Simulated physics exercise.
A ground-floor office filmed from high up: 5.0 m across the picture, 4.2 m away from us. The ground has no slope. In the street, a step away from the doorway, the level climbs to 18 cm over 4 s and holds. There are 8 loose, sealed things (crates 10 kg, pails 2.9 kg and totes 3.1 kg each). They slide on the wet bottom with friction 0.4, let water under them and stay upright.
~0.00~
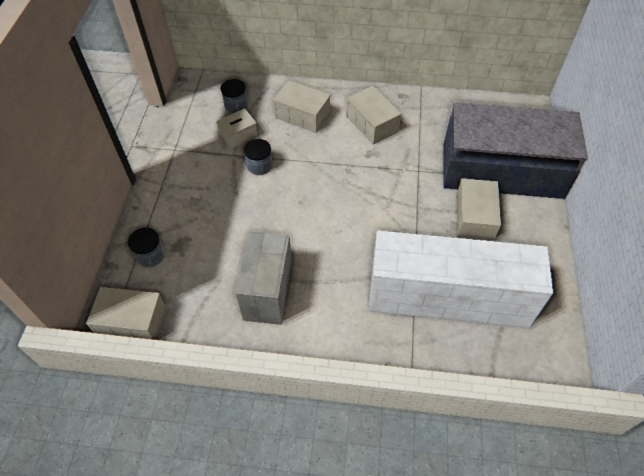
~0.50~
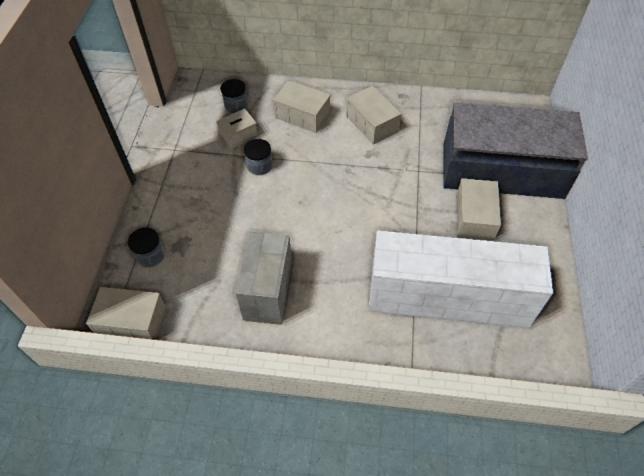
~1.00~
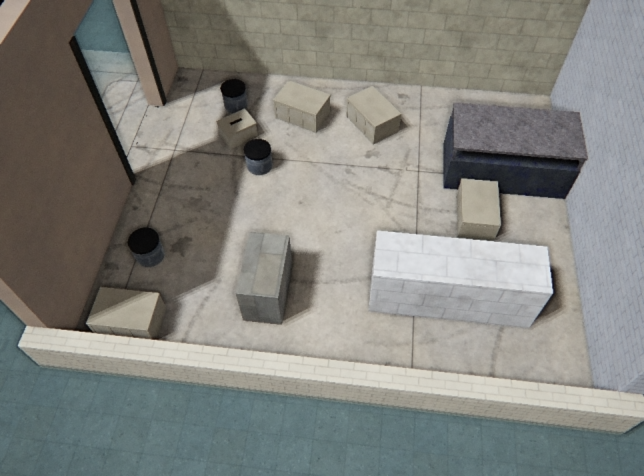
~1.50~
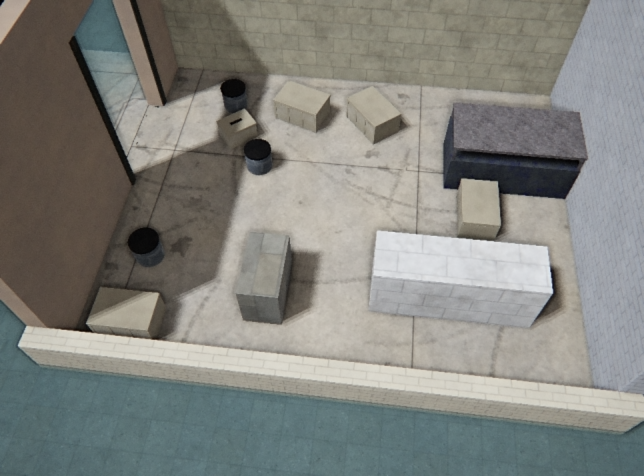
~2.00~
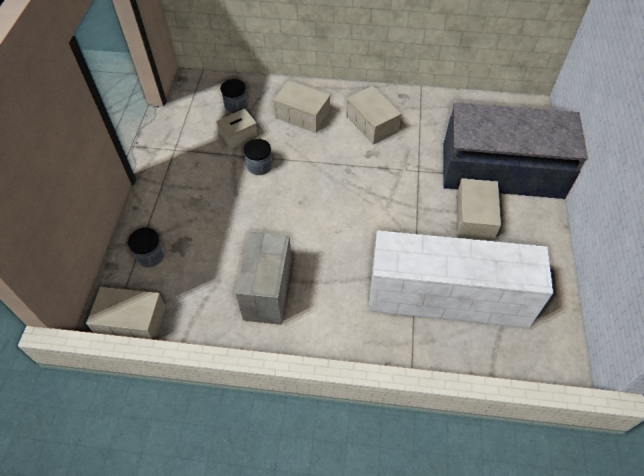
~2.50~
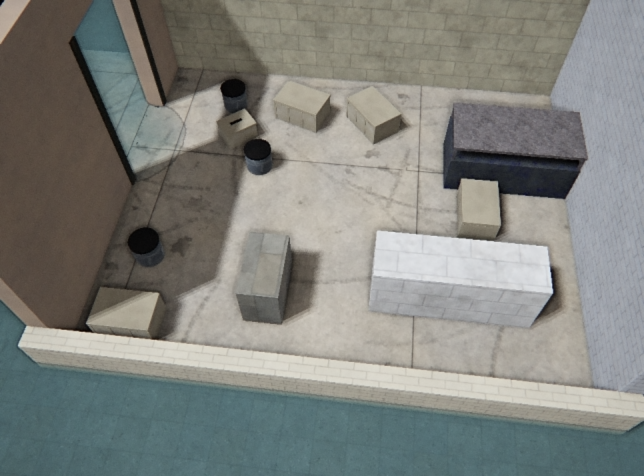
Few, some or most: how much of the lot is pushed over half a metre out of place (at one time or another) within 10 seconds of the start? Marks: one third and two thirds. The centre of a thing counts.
It is two thirds or more.
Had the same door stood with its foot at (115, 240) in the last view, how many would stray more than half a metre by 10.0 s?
Then 4.
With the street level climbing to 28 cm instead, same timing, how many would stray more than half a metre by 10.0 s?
Then 6.
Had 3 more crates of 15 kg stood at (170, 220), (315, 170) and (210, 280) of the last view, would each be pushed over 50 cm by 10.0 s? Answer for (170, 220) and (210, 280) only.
In turn: Under, less.
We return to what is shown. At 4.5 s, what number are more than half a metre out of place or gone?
By then 2.
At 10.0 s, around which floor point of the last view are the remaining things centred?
At about (425, 203).
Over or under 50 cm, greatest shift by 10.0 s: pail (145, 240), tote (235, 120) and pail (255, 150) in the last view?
In turn: Short of it, past it, more.
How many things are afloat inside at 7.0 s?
I count 4.
After 3.5 s 0 of 8 are over 50 cm from their spots; 0 afloat.
After 4.5 s 2 of 8 are over 50 cm from their spots; 1 afloat.
After 7.0 s 5 of 8 are over 50 cm from their spots; 4 afloat.
After 10.0 s 6 of 8 are over 50 cm from their spots, and 6 have been at some point; 6 afloat.
